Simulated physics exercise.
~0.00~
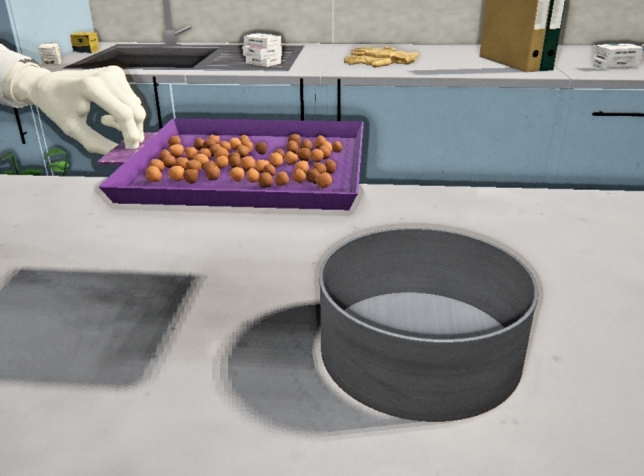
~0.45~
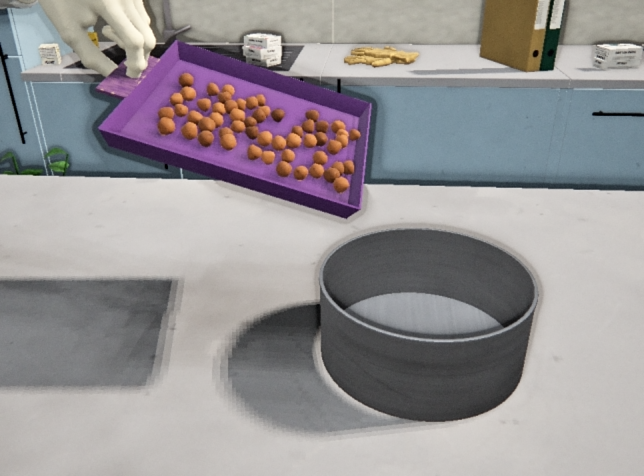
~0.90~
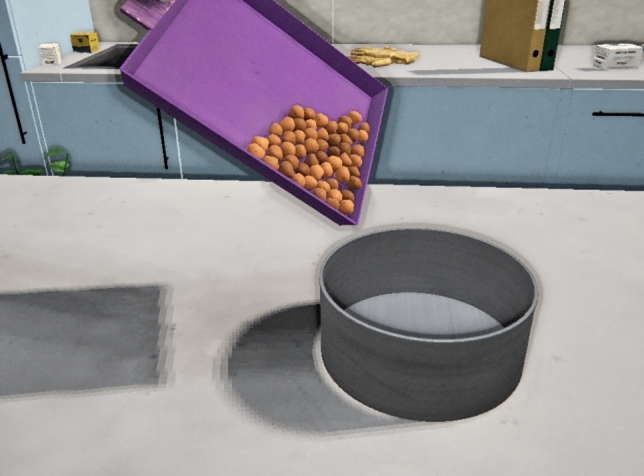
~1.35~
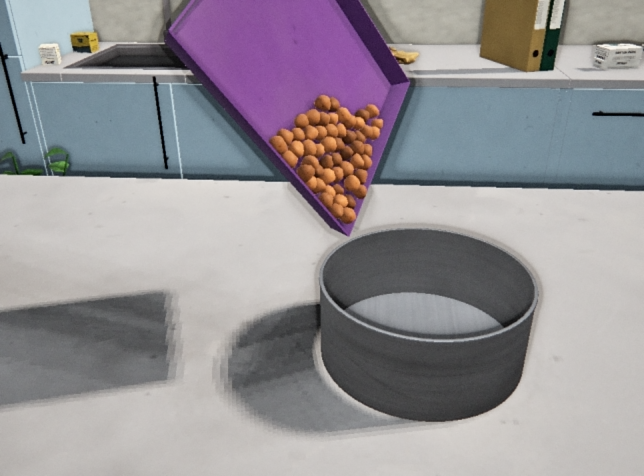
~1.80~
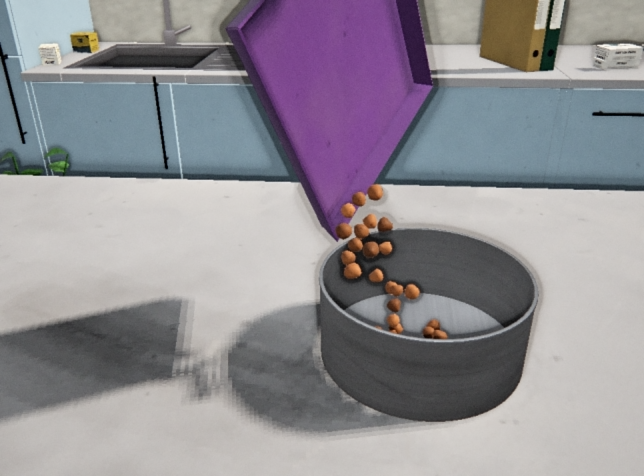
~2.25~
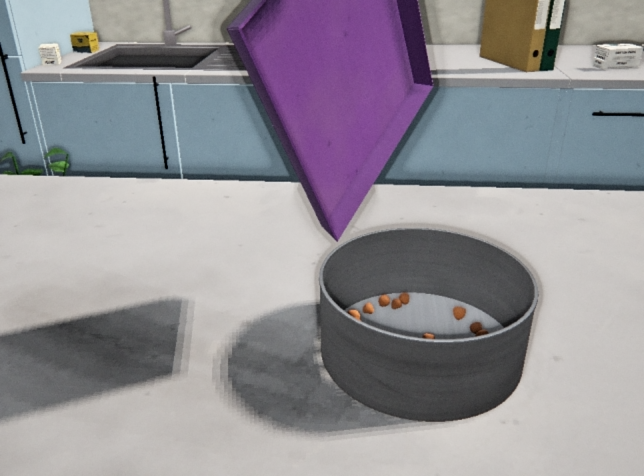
A white-gloved hand lifted a purple tray of hazelnuts and tipped it steadily to the right until they slid into the lower corner and poured into a round, dark grey pot on the counter, leaving the tray empty and upended above it.
